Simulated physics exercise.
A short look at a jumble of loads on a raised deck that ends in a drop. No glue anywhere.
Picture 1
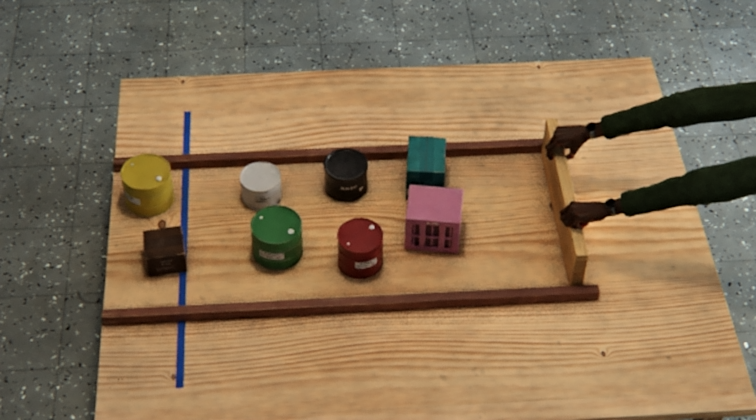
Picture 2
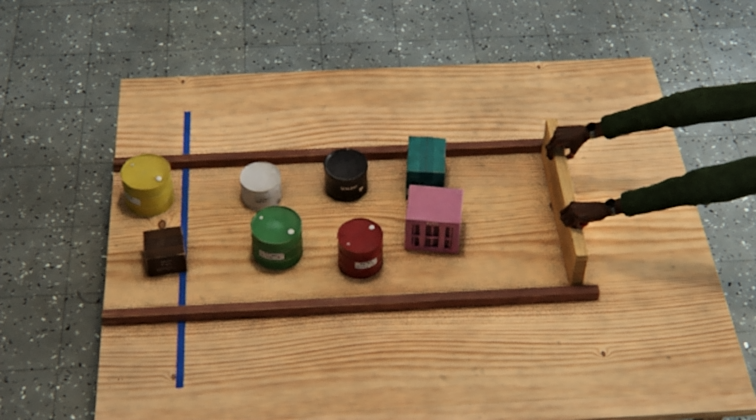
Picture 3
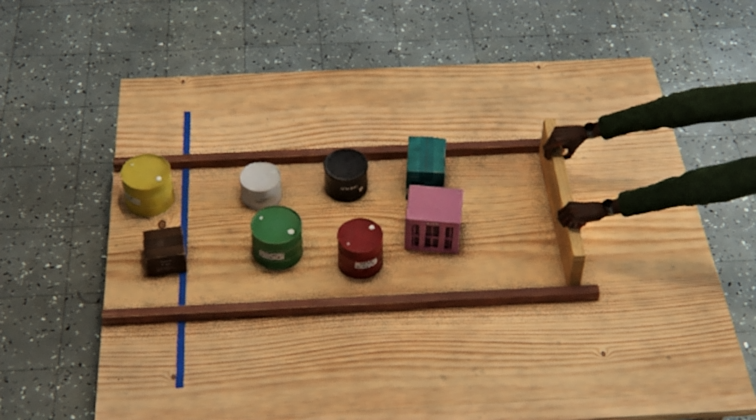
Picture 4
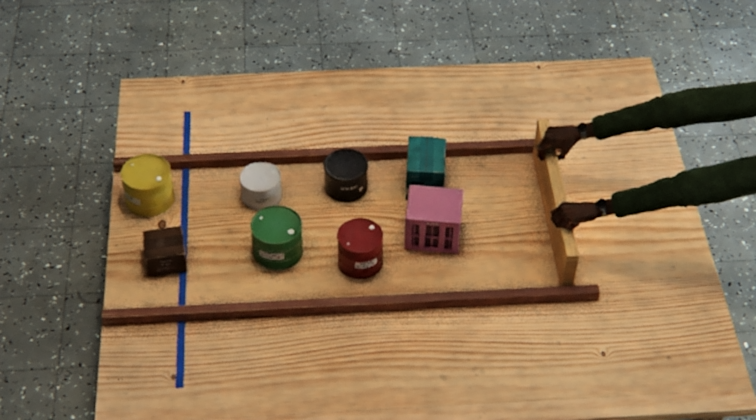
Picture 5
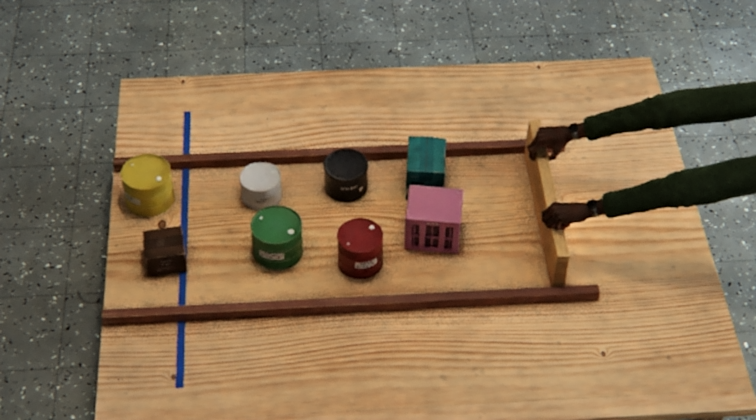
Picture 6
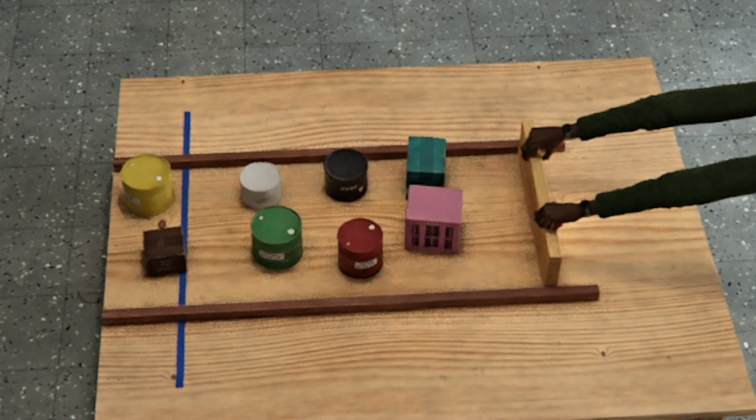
To begin with, two dark-sleeved arms hold an upright plank at the right end of two rails on a wooden board, with canisters and boxes spread between the rails and a blue tape line at left. The hands then slide the plank slightly left, while the objects stay still.
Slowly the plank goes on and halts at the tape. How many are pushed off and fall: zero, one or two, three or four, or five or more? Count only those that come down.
The number that fall off is three or four.
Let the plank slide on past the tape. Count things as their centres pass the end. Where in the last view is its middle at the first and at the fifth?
Its middle is around (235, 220) and later (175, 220).
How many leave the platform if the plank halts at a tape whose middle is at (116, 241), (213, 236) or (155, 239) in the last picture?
The counts: 8, 2 and 5.
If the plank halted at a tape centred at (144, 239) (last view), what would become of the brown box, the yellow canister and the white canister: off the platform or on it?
The brown box tumbles off; the yellow canister goes over; the white canister goes over.
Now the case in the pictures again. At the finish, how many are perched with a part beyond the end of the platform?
It comes to 2.
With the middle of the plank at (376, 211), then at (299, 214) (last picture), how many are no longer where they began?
5 and 6.
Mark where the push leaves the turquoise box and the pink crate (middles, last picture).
About (165, 181), and the other about (155, 235).
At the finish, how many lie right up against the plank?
It touches 3.
Soon after, none off yet; yellow canister at rest near (148, 185); brown box at rest near (165, 251); white canister at rest near (261, 186).
At rest, the number that fall off is three or four; fallen, green canister, brown box and yellow canister.
